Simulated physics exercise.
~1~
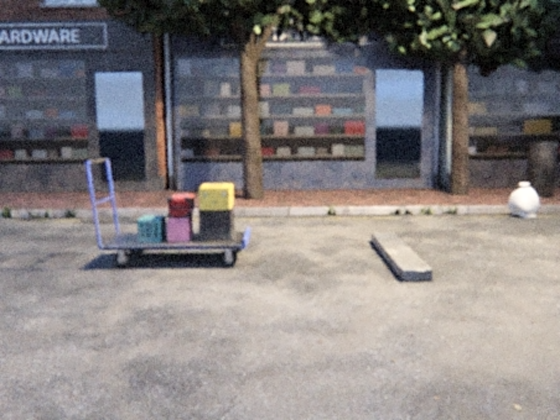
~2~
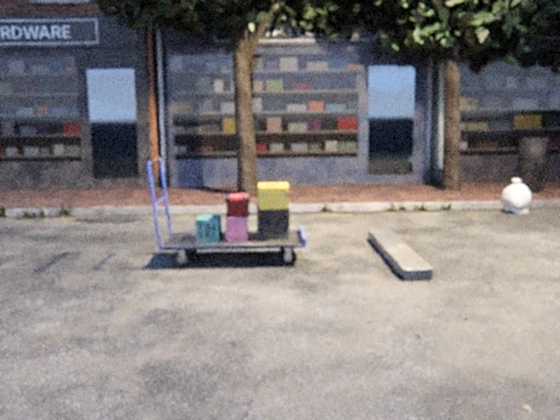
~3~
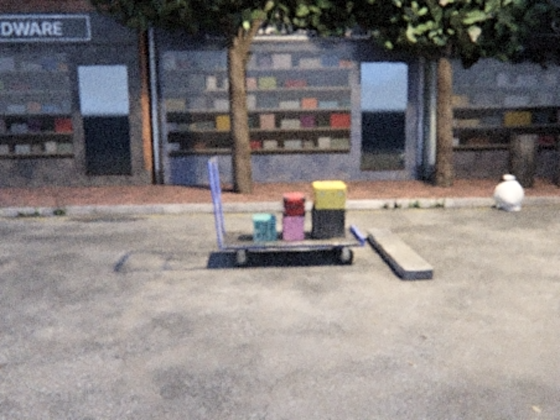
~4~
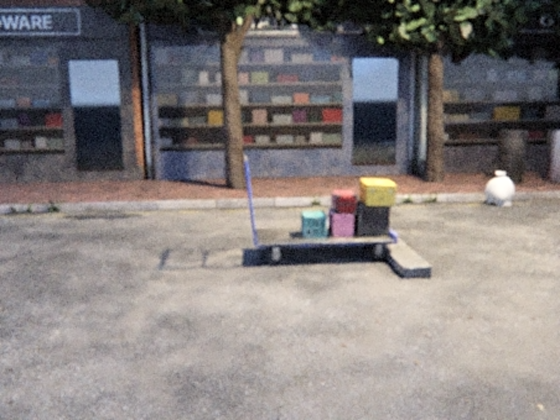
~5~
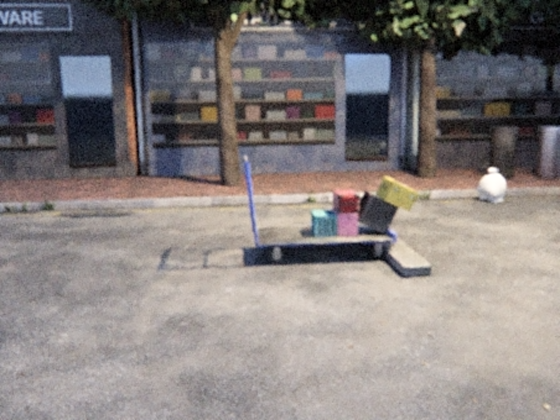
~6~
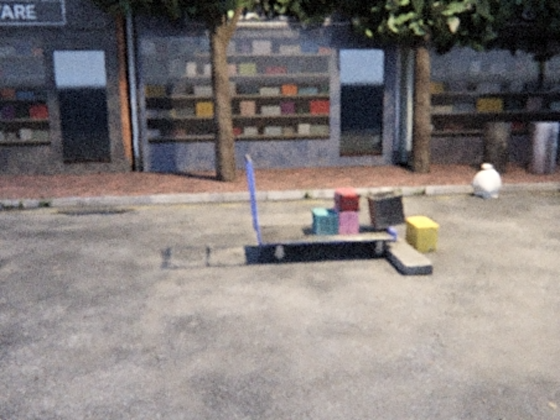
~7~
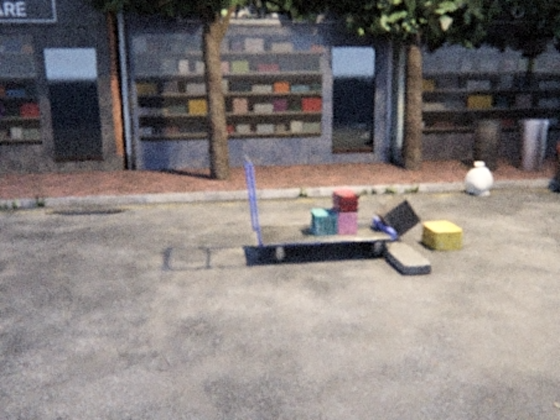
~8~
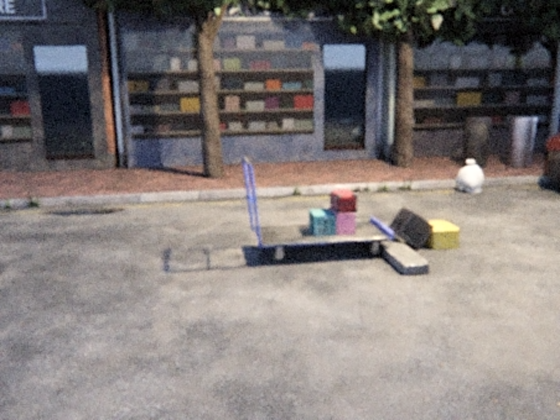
A flat cart carrying a loose load rolled right and stopped dead against a low kerb, sending the yellow box and the black crate beneath it tumbling off the front onto the pavement, while the red, pink and teal boxes stayed on the deck.
